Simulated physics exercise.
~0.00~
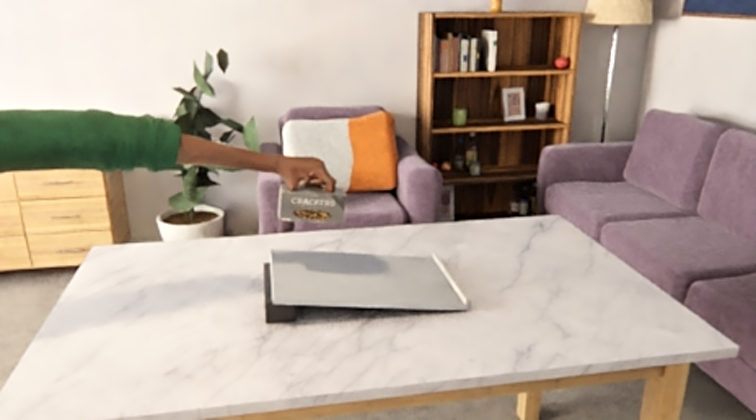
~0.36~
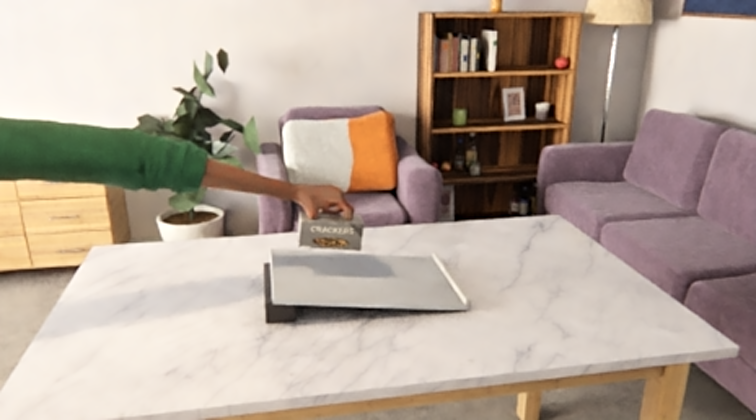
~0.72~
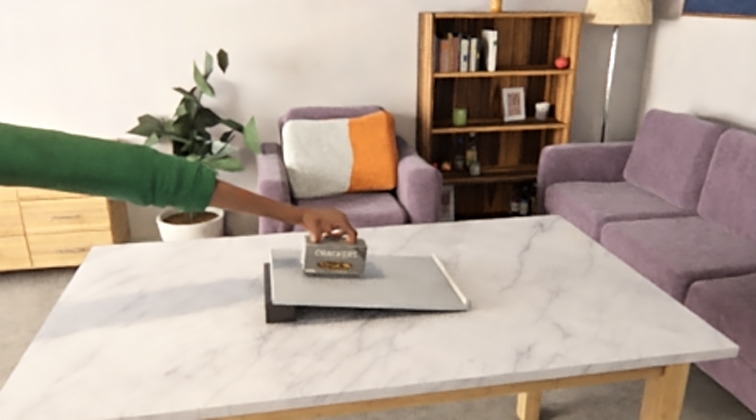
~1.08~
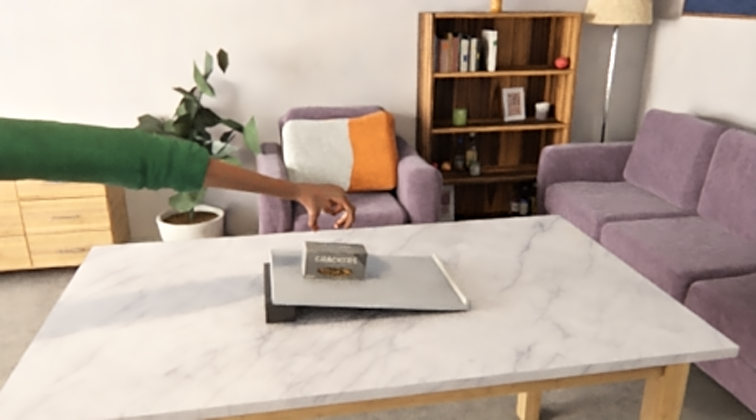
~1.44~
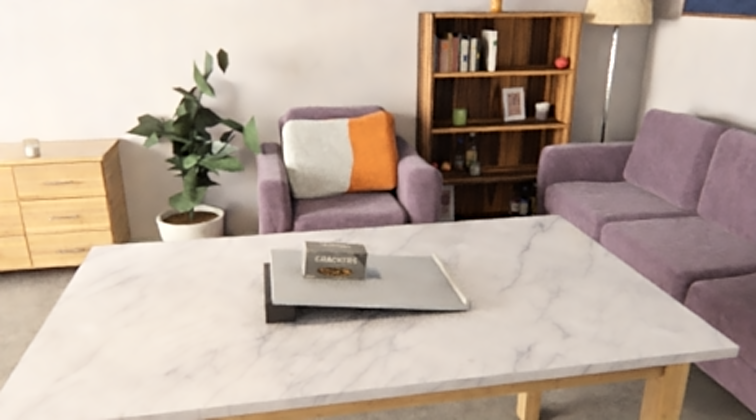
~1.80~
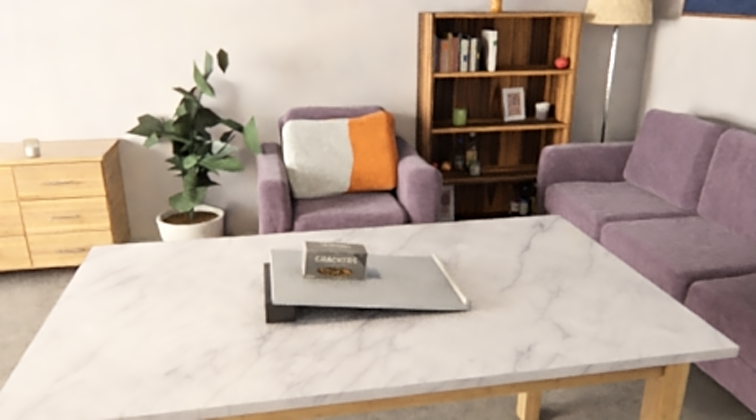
Grey crackers carton being lowered by a hand onto a tilted board on a marble table, then staying put once released.
